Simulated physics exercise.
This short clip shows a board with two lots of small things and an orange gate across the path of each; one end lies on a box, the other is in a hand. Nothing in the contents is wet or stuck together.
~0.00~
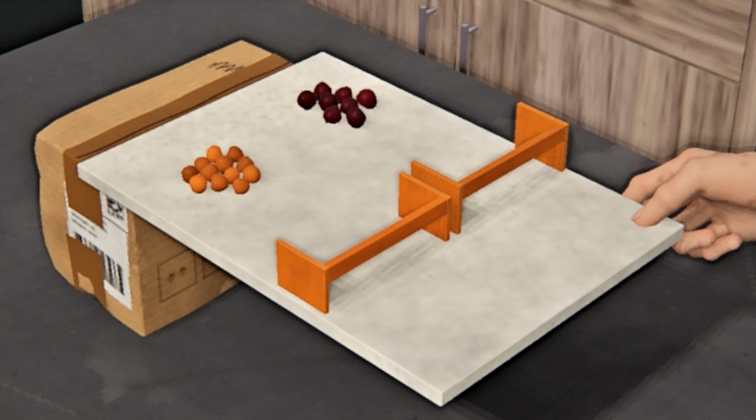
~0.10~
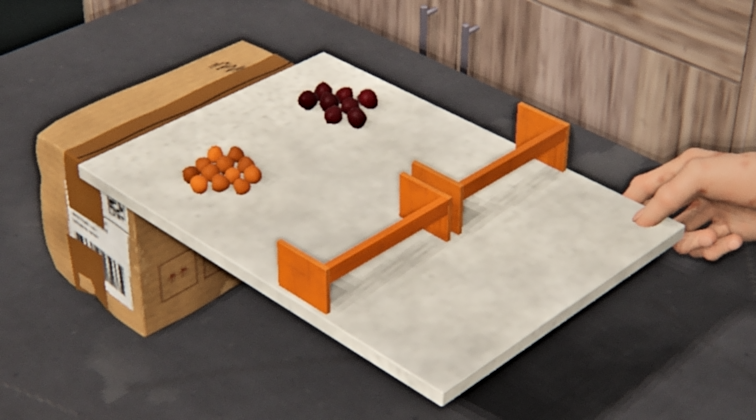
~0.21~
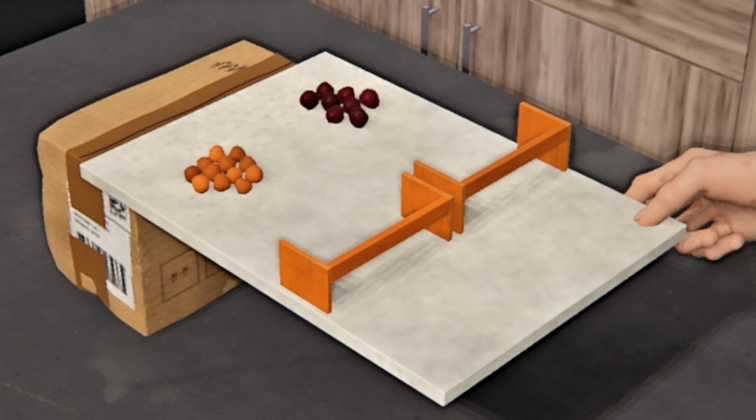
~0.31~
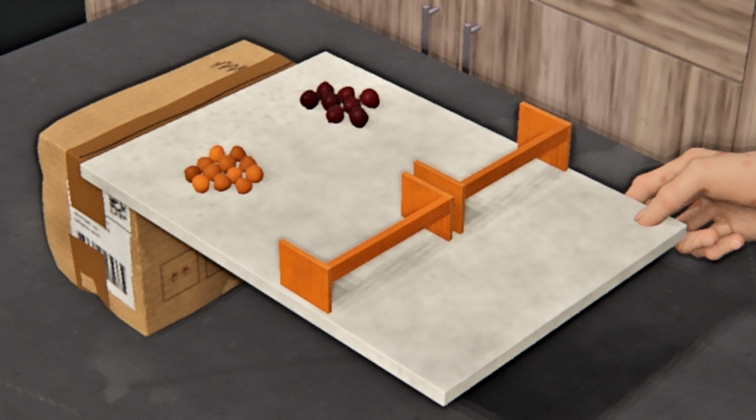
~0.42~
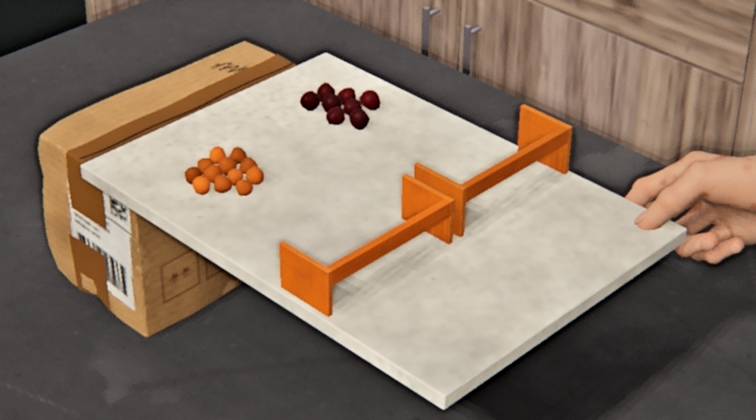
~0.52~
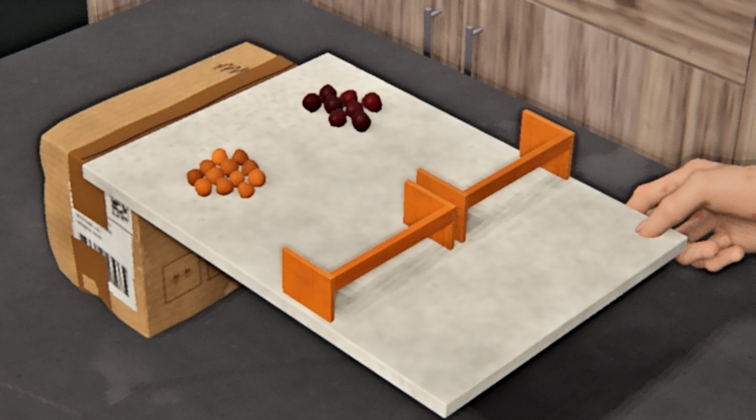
A hand barely moves the board's end on the right while both small piles stay still.
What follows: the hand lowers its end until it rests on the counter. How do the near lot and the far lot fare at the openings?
Look at the near lot: It makes it past. Far lot, meanwhile, makes it past.
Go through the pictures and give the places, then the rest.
The first frame shows held end of the board at (440, 385), level; box at (195, 181), nearly half as high as the board is long; near lot at (211, 174), a few coated peanuts; far lot at (350, 107), a few dried cherries; near gate at (387, 238), its slot higher than a piece; far gate at (512, 161), its slot higher than a piece.
The second frame shows held end of the board at (441, 385), level; far lot at (351, 107).
The third frame shows held end of the board at (443, 385), level; near lot at (213, 174).
The fourth frame shows held end of the board at (443, 385), level; far lot at (353, 107).
The fifth frame shows held end of the board at (443, 388), level; near lot at (214, 175).
The sixth frame shows held end of the board at (444, 397), down by 1°; box at (200, 182); near lot at (216, 177), not moving; far lot at (355, 110), not moving; near gate at (392, 247); far gate at (518, 170).
After 1.01 s, board sloping at 11°; near lot on its way down; far lot on its way down.
After 1.52 s, board sloping at 23°; near lot all past its gate; far lot all past its gate.
After 2.14 s, board resting at 26°; near lot all past its gate; far lot all past its gate.
At rest (3.2 s), board resting at 26°; near lot all past its gate; far lot all past its gate.
